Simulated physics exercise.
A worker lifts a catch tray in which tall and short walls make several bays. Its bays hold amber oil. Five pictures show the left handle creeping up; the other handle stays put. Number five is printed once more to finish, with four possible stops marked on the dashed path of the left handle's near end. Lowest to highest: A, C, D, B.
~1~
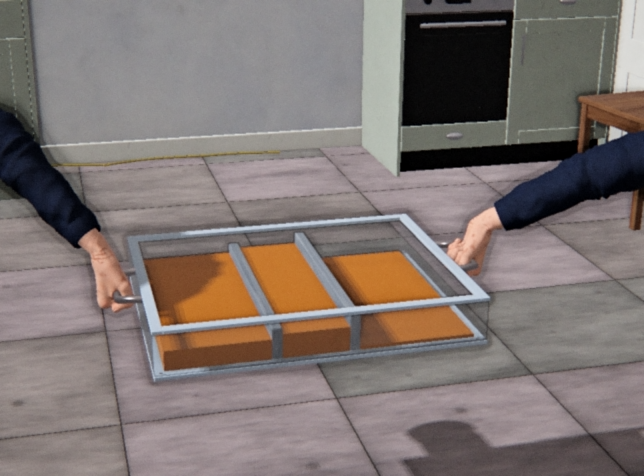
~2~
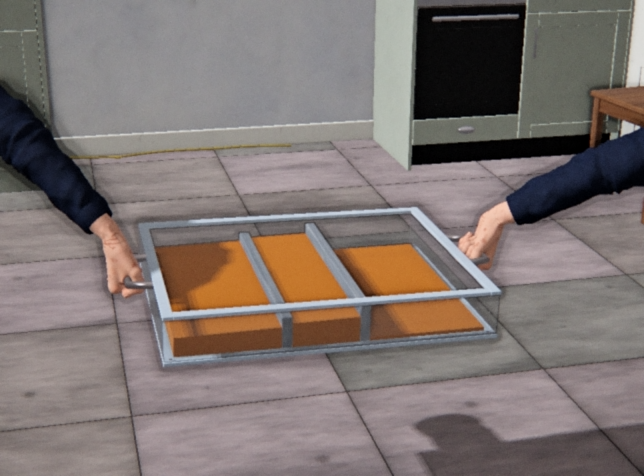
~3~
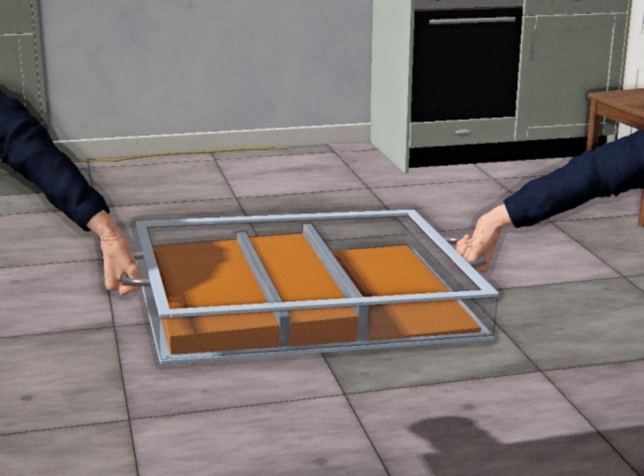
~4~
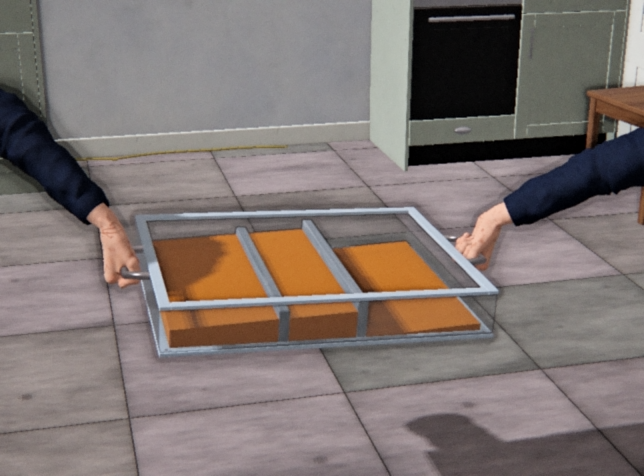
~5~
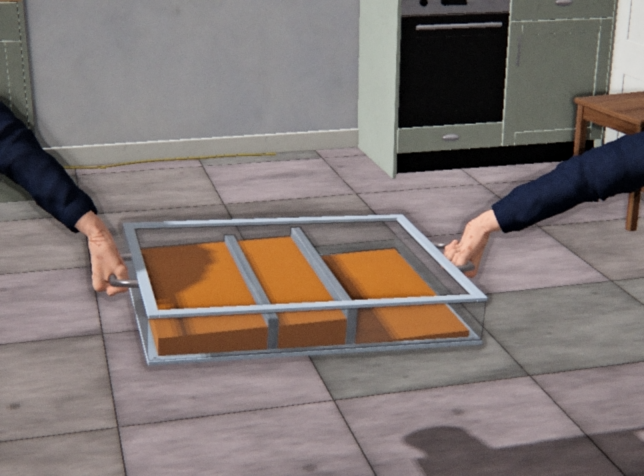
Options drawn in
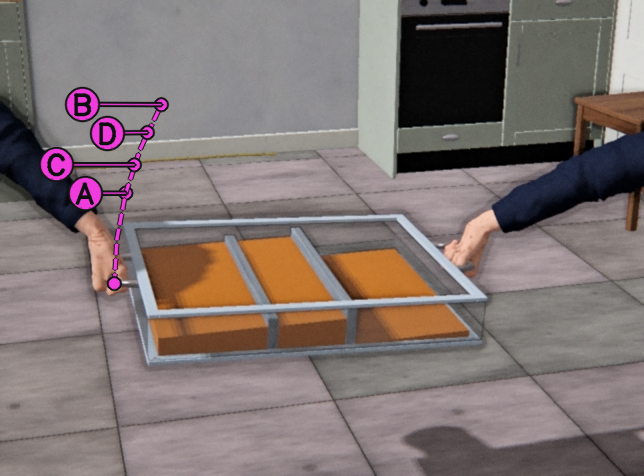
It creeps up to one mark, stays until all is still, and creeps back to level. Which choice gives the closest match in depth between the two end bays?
Best: C.
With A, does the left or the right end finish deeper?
The left end bay.
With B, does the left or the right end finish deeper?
The right one.
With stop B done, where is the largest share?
It is the right one.
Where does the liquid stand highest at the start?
The middle bay.
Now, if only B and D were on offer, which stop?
That would be D.
On the marked copy, A at (125, 193); B at (161, 104); C at (134, 164); D at (147, 132).
For stop A, the left end bay stands much deeper than the other; nothing spills.
For stop B, the right end bay stands much deeper than the other; about 11 % goes over the rim.
For stop C, the two end bays stand about equally deep; nothing spills.
For stop D, the right end bay stands much deeper than the other; nothing spills.
